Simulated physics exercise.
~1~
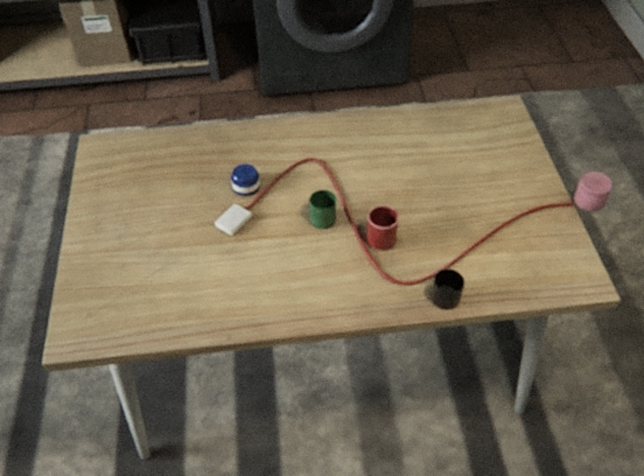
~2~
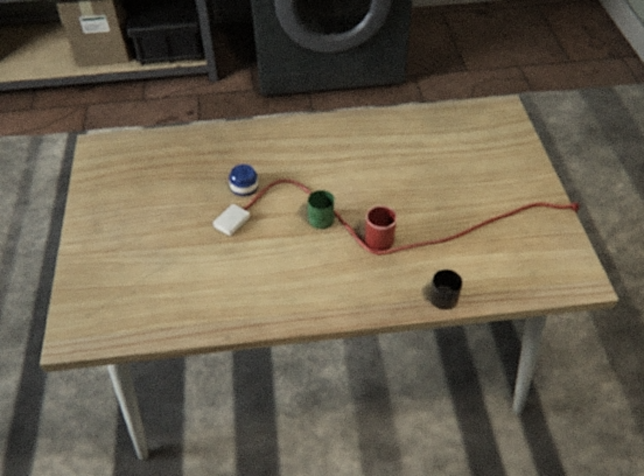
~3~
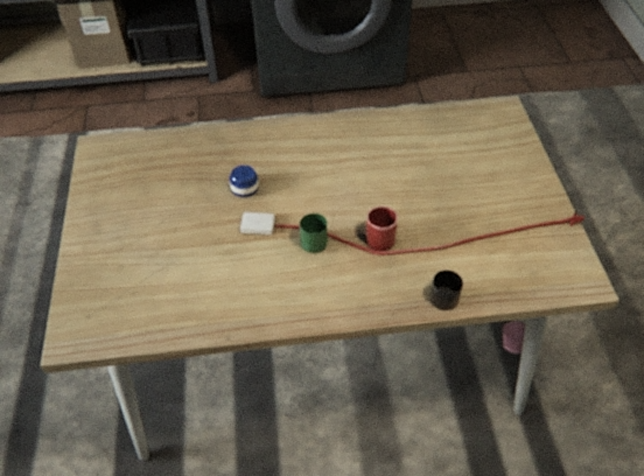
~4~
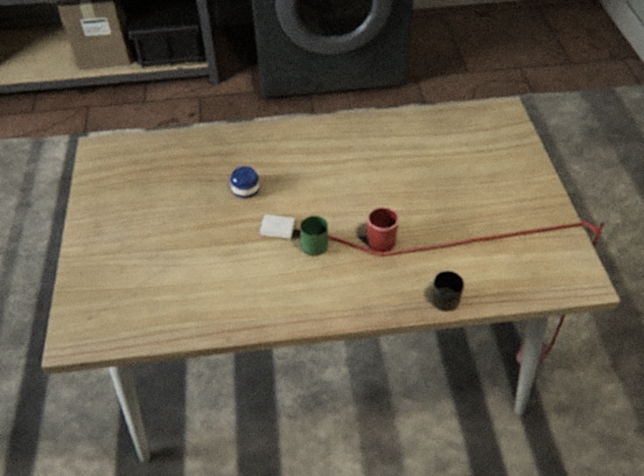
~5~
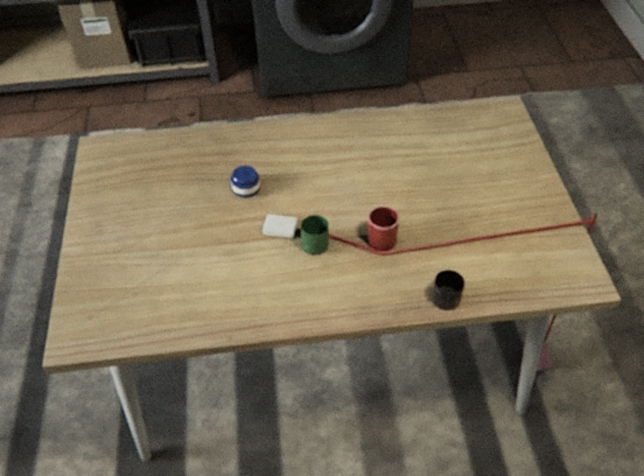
On a wooden table, a pink cup-like object tied by a red cord to a small white block dropped off the right edge, pulling the cord taut and the block rightward; the green cup shifted slightly, and everything else stayed on top.
